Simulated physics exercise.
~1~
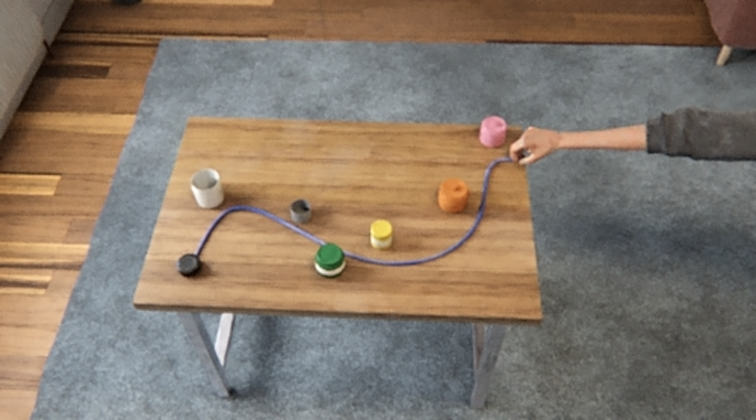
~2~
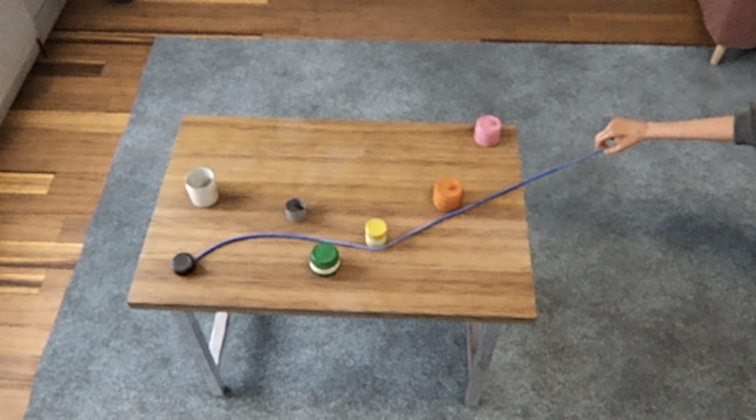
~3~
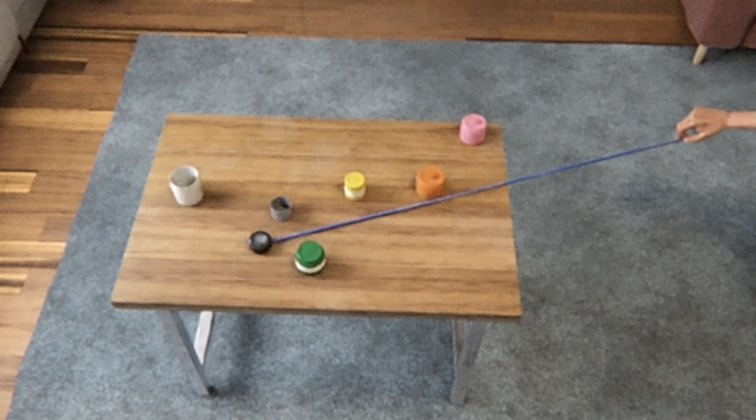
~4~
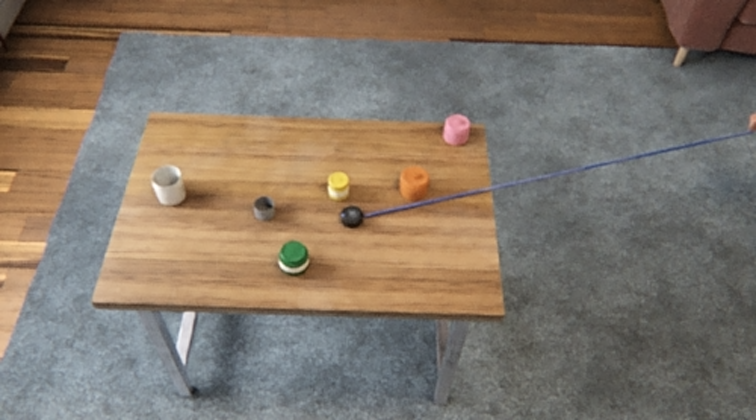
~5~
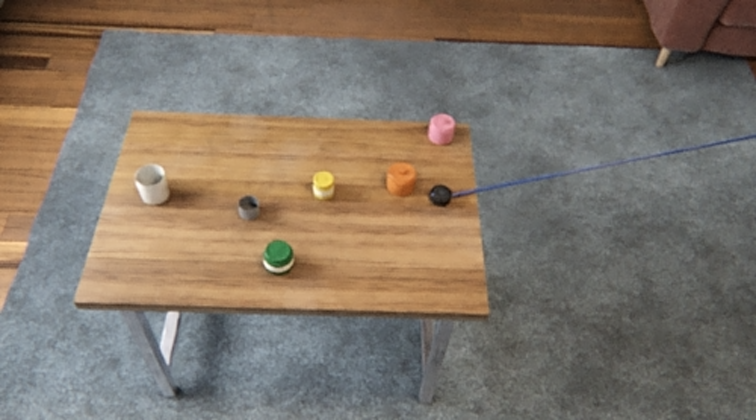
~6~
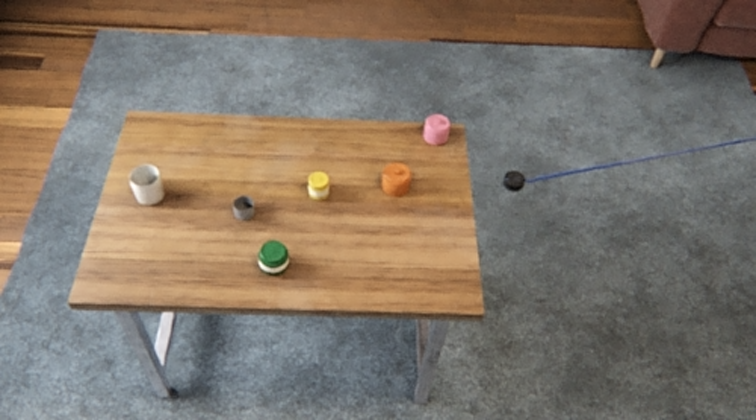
The clip shows a hand pulling a blue cord attached to a small black object across a wooden table of cups and containers, the tightening cord shifting the yellow tin away and nudging the orange pot slightly, until the black object slides off the right edge and hangs beyond the table.
